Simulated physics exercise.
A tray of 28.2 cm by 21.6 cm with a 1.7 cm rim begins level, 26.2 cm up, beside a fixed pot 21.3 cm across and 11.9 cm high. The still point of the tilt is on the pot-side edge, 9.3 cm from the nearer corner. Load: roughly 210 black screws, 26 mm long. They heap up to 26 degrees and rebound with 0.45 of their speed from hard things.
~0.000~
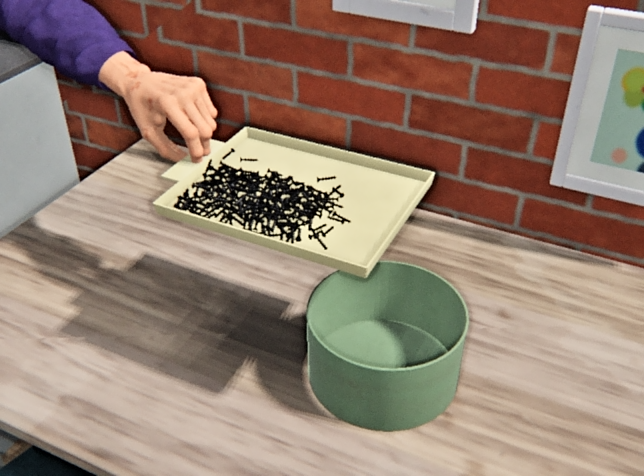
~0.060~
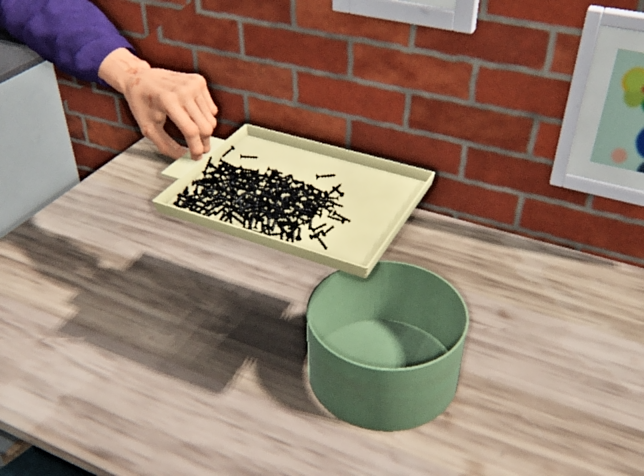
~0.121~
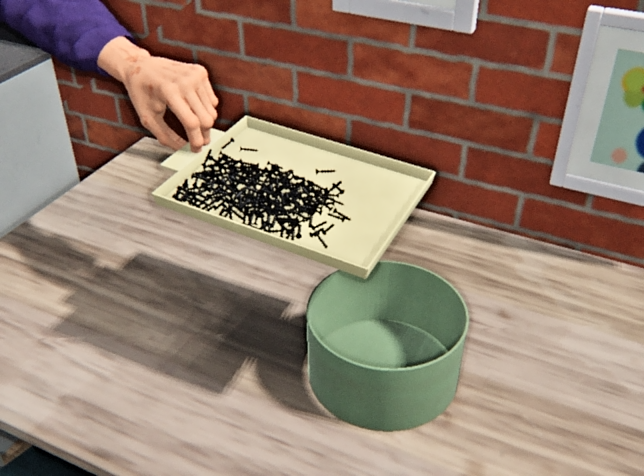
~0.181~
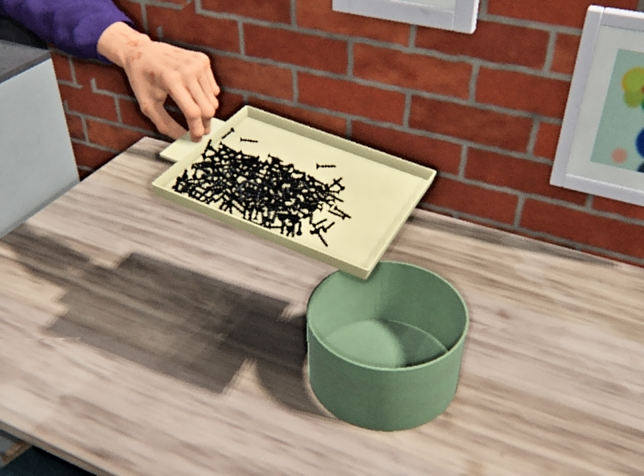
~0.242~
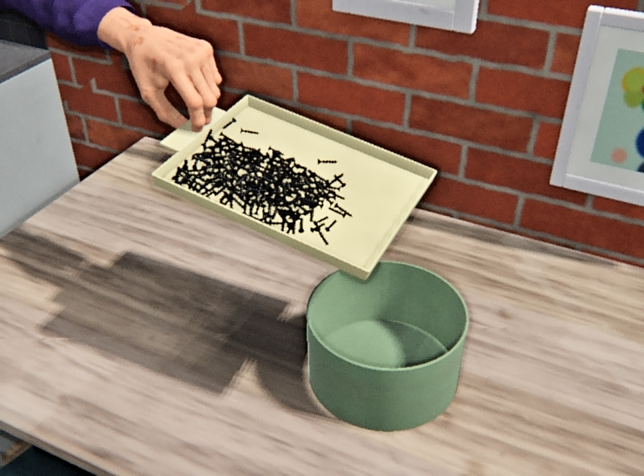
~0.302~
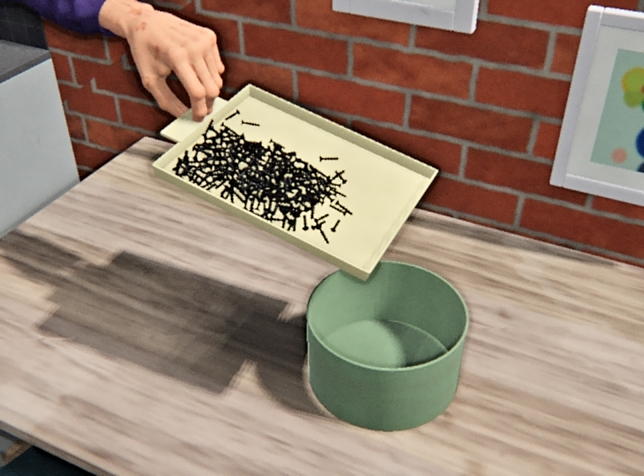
Hand in a purple sleeve gradually raising the handle end of a cream tray of black screws beside a green pot.
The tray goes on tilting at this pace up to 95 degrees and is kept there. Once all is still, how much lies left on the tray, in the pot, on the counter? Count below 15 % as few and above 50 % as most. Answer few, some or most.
Left on the tray: Few; in the pot: Most; on the counter: Some.
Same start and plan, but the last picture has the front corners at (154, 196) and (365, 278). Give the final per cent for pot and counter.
Pot 35, counter 65.
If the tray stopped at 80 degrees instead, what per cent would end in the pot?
It would be near 55 per cent.
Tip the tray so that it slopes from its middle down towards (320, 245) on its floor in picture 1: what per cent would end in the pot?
Some 35 per cent.
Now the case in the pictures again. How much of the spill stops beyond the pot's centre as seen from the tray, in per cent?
Some 90 per cent.
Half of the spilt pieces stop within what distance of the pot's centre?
About 18 cm.
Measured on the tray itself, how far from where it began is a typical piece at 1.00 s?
Some 16 cm.
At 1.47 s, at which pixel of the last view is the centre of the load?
Near (391, 345).
After 1.00 s, tilt 51 degrees; the tray holds 90 %, the pot 0 %.
Then, at 1.47 s, tilt 77 degrees; the tray holds 40 %, the pot 30 %.
After 2.00 s, tilt 95 degrees; the tray holds 0 %, the pot 60 %.
In the end, at 2.8 s, tray 0 %, pot 65 %, counter 35 %.
